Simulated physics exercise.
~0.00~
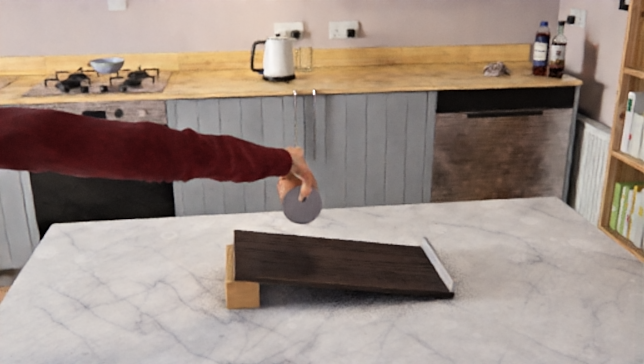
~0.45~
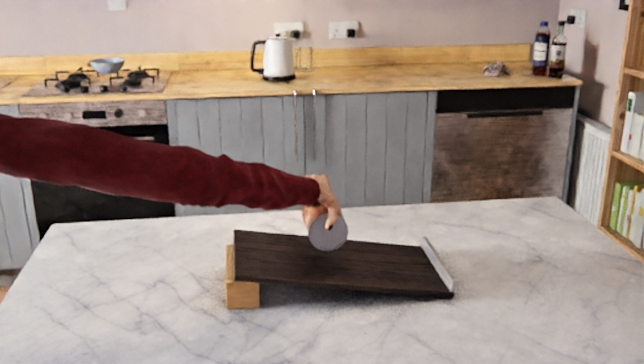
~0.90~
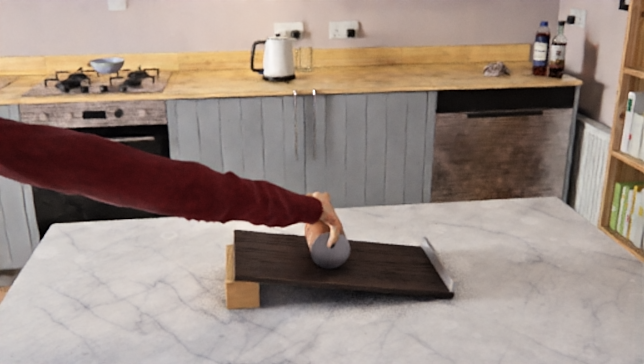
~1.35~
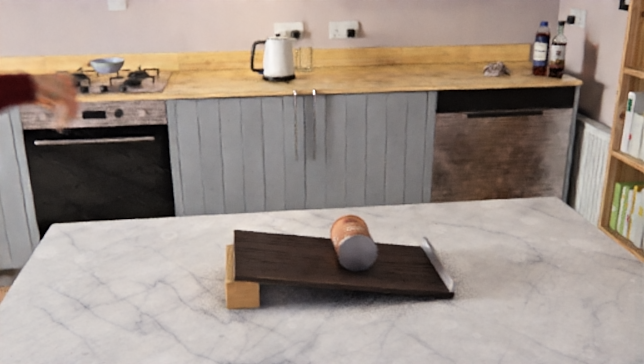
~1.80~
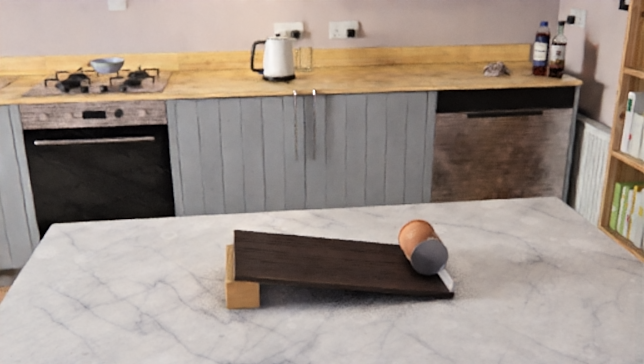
In the video, a hand lowers an orange tin with a grey end onto its side on a dark board tilted down to the right, then lets go and withdraws left. The tin travels down the slope and ends at the board's low right end.
